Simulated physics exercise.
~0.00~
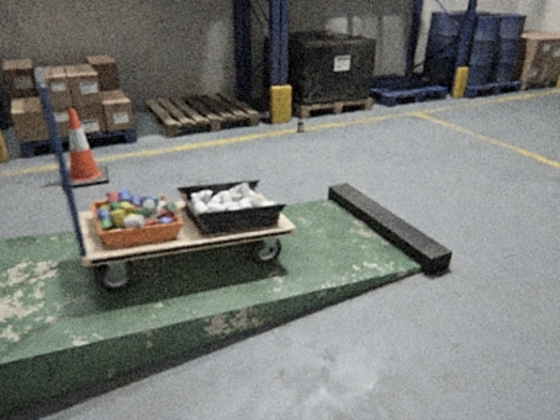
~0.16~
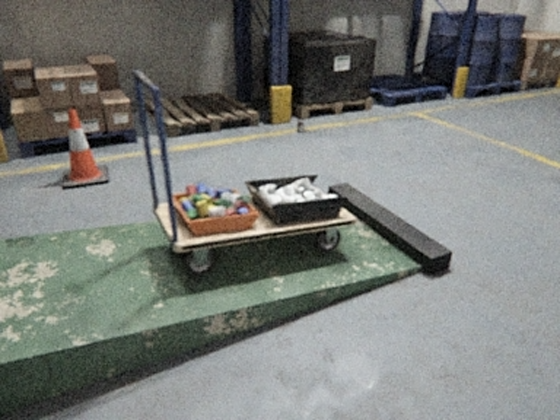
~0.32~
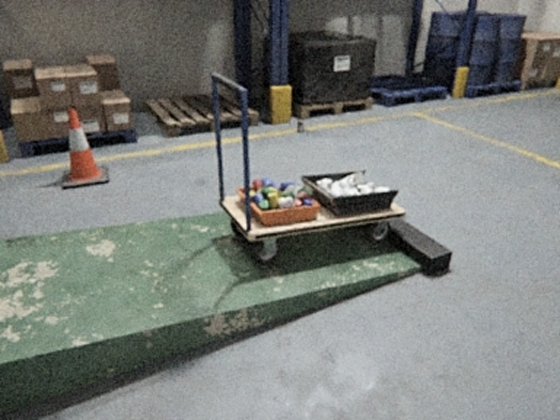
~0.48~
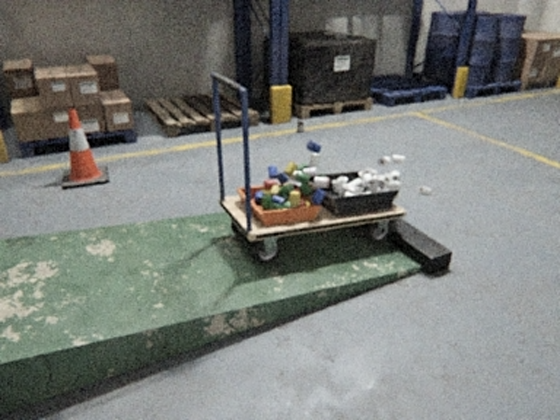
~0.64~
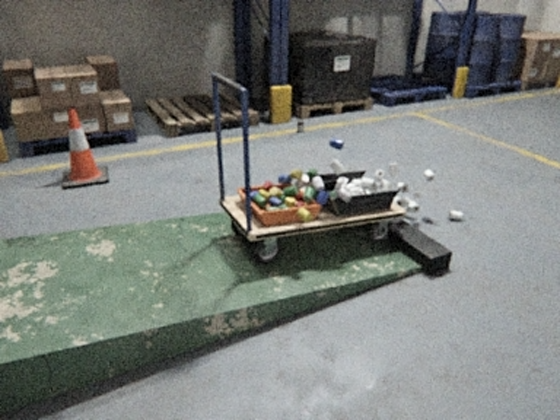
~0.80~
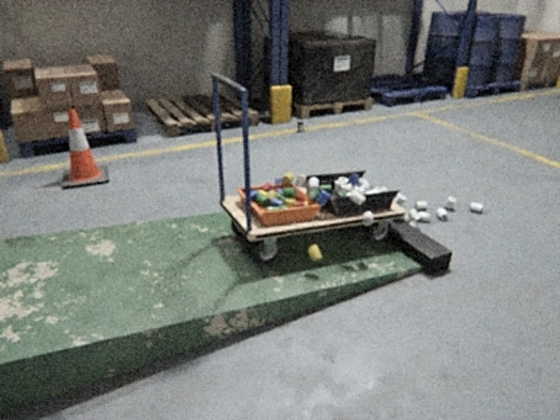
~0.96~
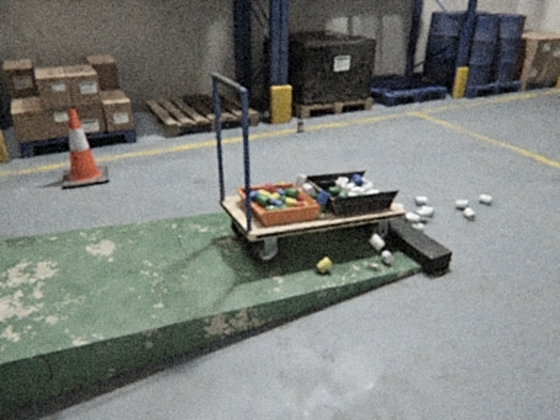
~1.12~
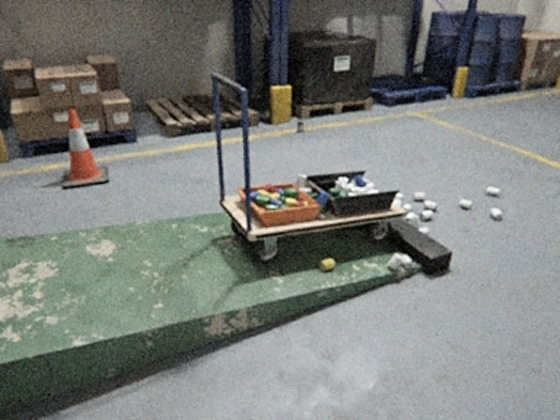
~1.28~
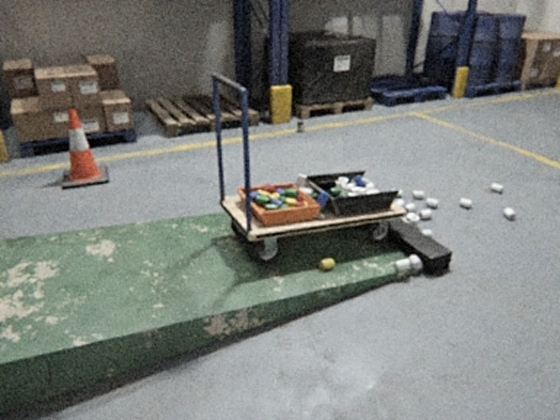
The footage shows a flatbed trolley carrying an orange box of colourful jars and a black box of white rolls down a green ramp until it stops at a dark kerb. Items fly up from both boxes, and several white pieces end up scattered on the floor beyond while the boxes stay aboard.
